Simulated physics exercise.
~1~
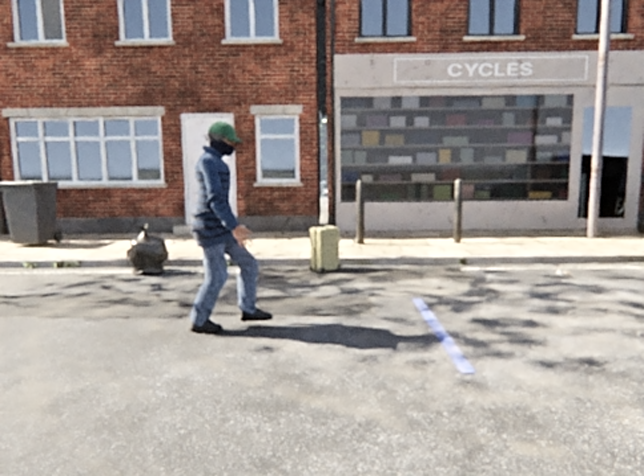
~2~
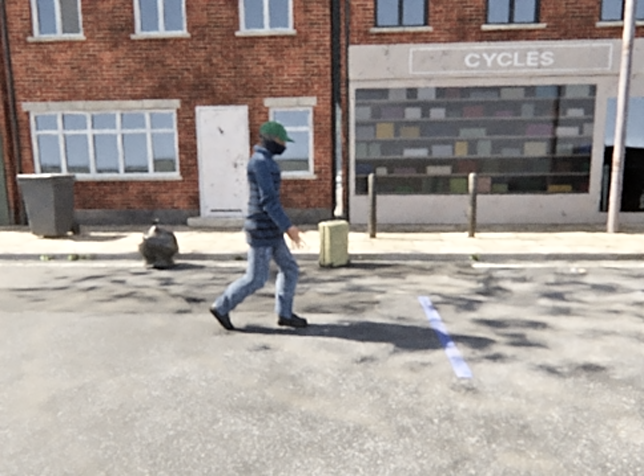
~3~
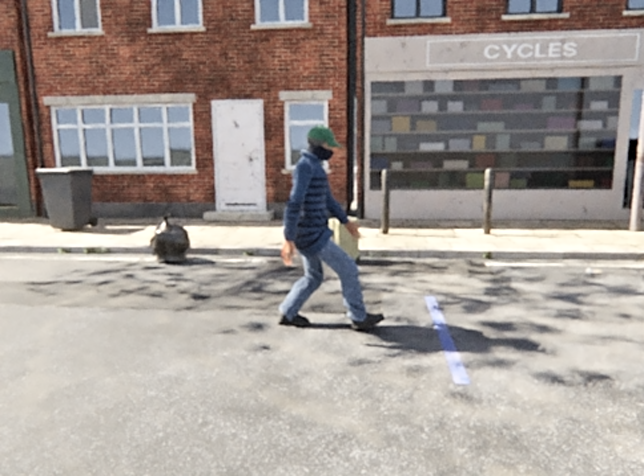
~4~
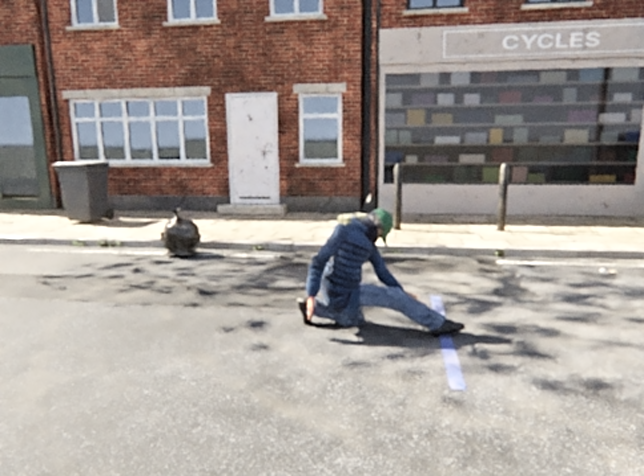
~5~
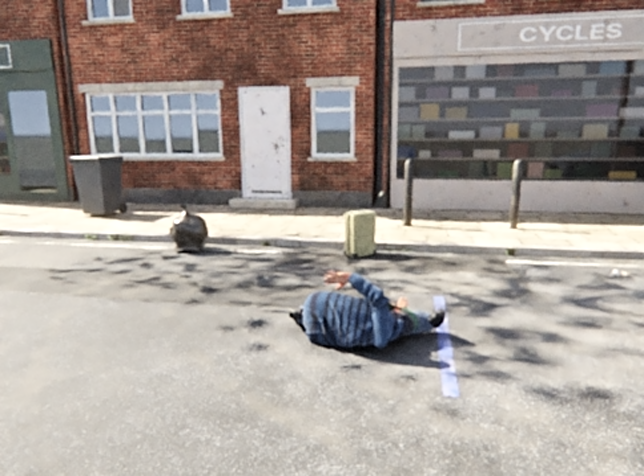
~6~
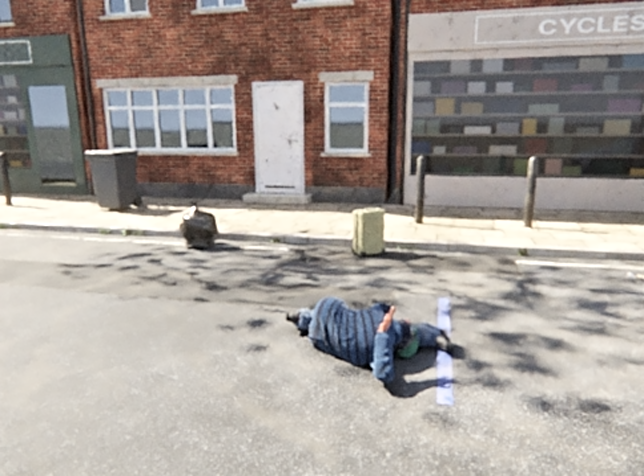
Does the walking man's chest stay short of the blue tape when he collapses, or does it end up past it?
His chest stays short of the blue tape, coming to rest on the road to the left of it.
